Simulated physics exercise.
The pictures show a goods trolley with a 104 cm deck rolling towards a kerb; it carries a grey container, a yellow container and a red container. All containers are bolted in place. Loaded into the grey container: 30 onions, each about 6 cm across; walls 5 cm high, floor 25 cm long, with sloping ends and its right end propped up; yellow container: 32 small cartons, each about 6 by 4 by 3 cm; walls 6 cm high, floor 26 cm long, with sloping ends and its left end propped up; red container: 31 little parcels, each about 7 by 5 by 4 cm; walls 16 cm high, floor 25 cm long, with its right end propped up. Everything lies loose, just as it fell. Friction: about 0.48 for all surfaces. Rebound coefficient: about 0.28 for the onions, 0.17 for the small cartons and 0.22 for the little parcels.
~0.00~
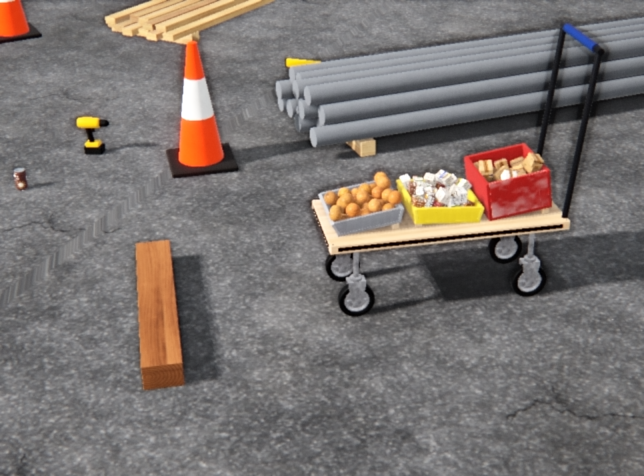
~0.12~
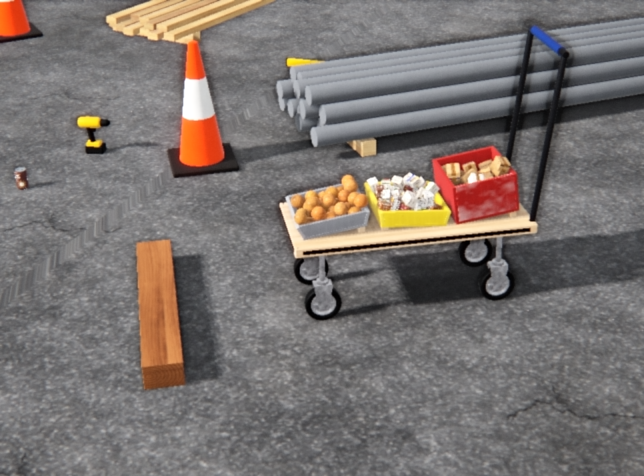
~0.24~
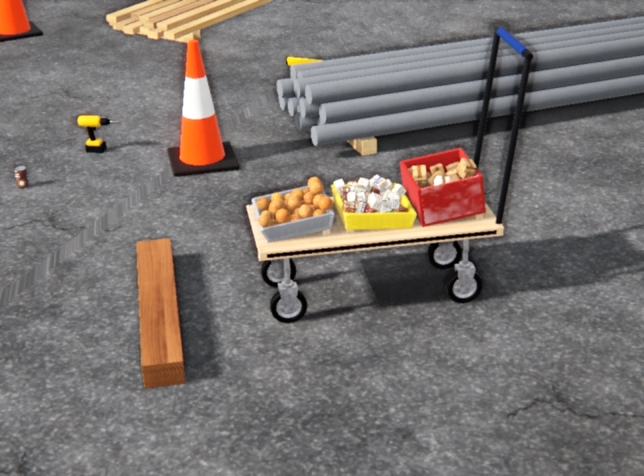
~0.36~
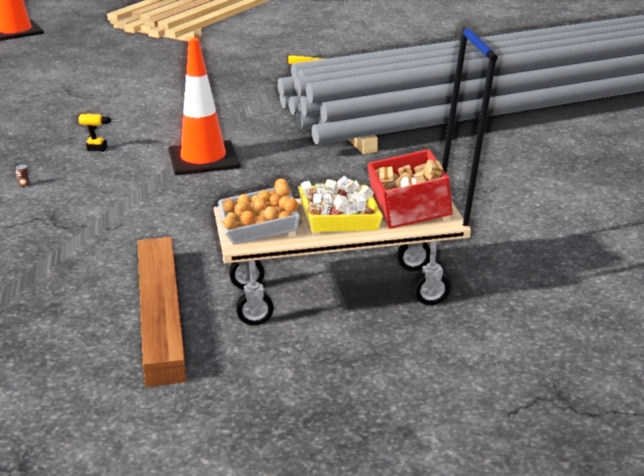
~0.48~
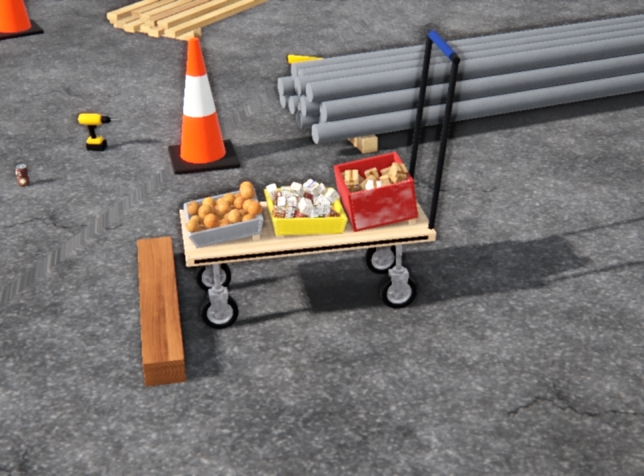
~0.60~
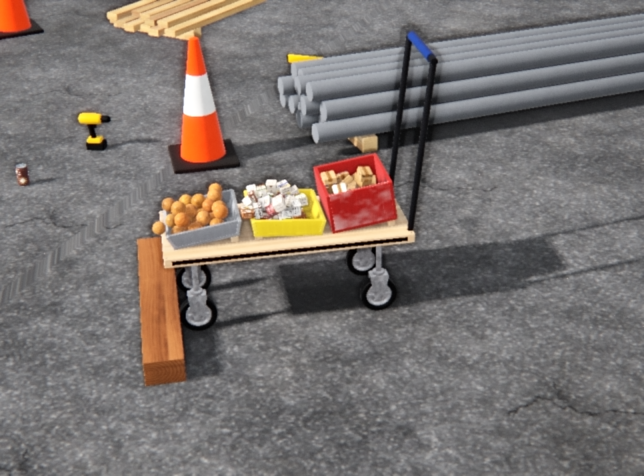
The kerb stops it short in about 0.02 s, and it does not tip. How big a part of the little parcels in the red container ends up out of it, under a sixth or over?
Under a sixth of them end up out of it.
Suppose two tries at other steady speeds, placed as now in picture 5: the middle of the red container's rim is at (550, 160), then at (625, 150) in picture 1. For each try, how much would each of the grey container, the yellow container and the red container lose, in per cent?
Grey container 40 and 50, yellow container 20 and 30, red container 0 and 10 per cent.
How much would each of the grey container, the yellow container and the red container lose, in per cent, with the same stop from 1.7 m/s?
Grey container 40 %, yellow container 20 %, red container 10 %.
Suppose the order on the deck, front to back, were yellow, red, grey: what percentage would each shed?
Grey container 10 %, yellow container 10 %, red container 0 %.
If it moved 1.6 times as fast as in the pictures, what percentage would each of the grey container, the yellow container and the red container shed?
Grey container 50, yellow container 10, red container 20 per cent.
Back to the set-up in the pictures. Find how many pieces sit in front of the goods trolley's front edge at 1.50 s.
Roughly 8 pieces.
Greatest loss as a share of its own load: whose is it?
Answer: The grey container.
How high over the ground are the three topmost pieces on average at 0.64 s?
Close to 60 cm, on average.
After 0.64 s, 1 of 30 out of the grey container, 2 of 32 out of the yellow container and 0 of 31 out of the red container.
After 0.76 s, 6 of 30 out of the grey container, 3 of 32 out of the yellow container and 0 of 31 out of the red container.
After 0.99 s, 8 of 30 out of the grey container, 4 of 32 out of the yellow container and 1 of 31 out of the red container.
Final count (at 1.50 s), 9 of 30 out of the grey container, 4 of 32 out of the yellow container and 1 of 31 out of the red container. Asked share, 1 of 31, 3 per cent.
